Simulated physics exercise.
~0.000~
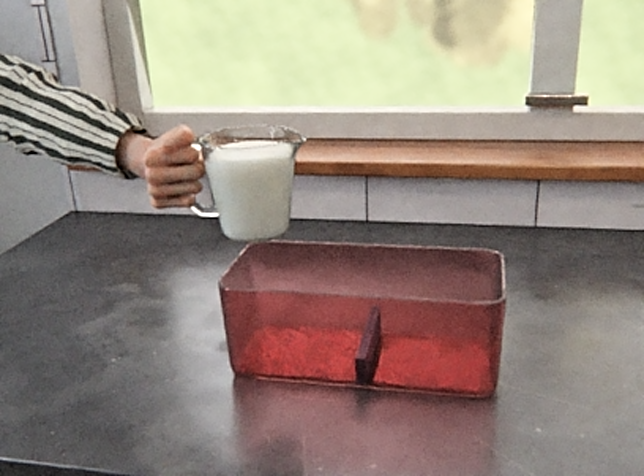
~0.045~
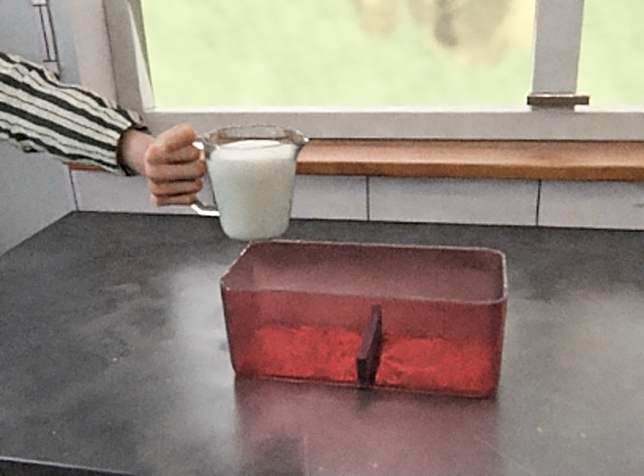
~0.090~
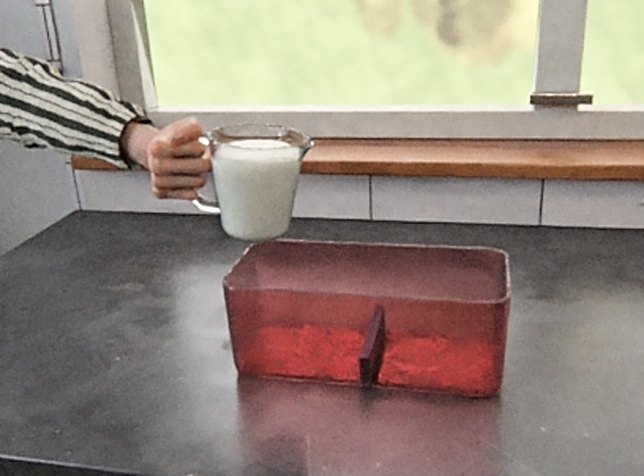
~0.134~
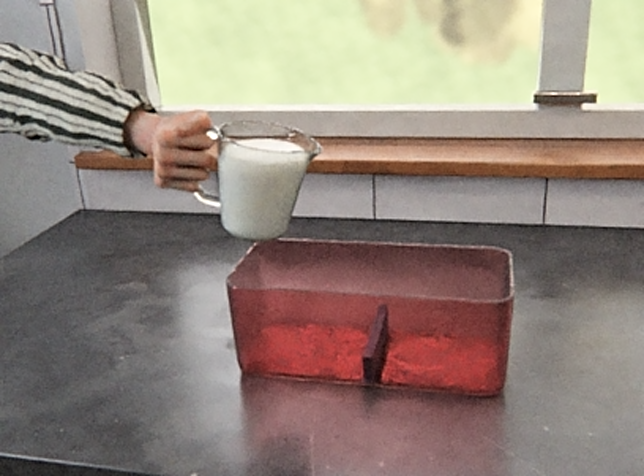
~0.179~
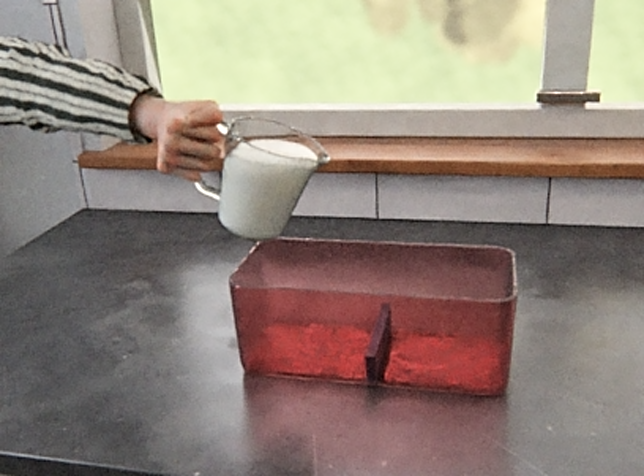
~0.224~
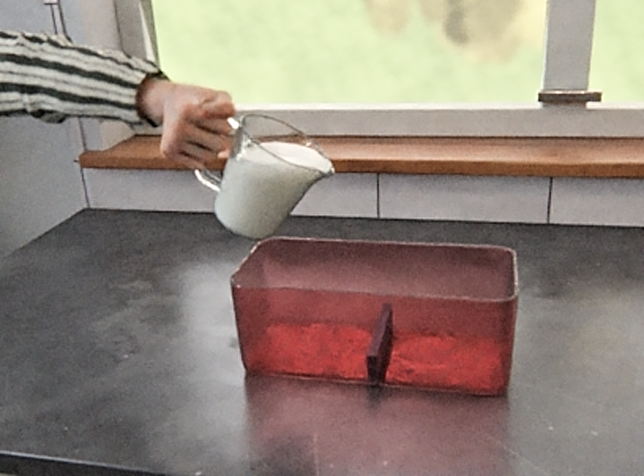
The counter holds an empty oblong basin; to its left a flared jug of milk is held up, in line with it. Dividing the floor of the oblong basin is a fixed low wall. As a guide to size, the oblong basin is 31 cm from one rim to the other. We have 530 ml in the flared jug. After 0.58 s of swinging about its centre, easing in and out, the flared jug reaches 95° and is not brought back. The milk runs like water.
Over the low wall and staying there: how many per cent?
47 out of 100.
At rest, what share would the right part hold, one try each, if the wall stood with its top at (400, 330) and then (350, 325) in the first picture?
Roughly 5 per cent, then 90 per cent.
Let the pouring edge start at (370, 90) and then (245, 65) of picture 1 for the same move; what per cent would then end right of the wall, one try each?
The first try gives 85 percent and the second 10 percent.
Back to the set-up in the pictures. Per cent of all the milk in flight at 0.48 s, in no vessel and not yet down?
Some 20 per cent, I reckon.
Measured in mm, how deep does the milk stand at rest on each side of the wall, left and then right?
The left side settles near 14 mm and the right side near 14 mm.
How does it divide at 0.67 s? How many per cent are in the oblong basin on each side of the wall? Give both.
I'd say some 38 in a hundred on the left and 34 on the right.
Then, 0.48 s in, the tilt is 88° and 55 per cent is still to pour, 10 is left of the wall and 15 right of it.
Then, 0.67 s in, the tilt is 95° and 17 per cent is still to pour, 38 is left of the wall and 34 right of it.
Then, 0.87 s in, the tilt is 95° and 3 per cent is still to pour, 47 is left of the wall and 47 right of it.
Then, 1.08 s in, the tilt is 95° and 1 per cent is still to pour, 51 is left of the wall and 47 right of it.
Finally, 52 per cent lies left of the wall, 47 right of it and 1 outside.
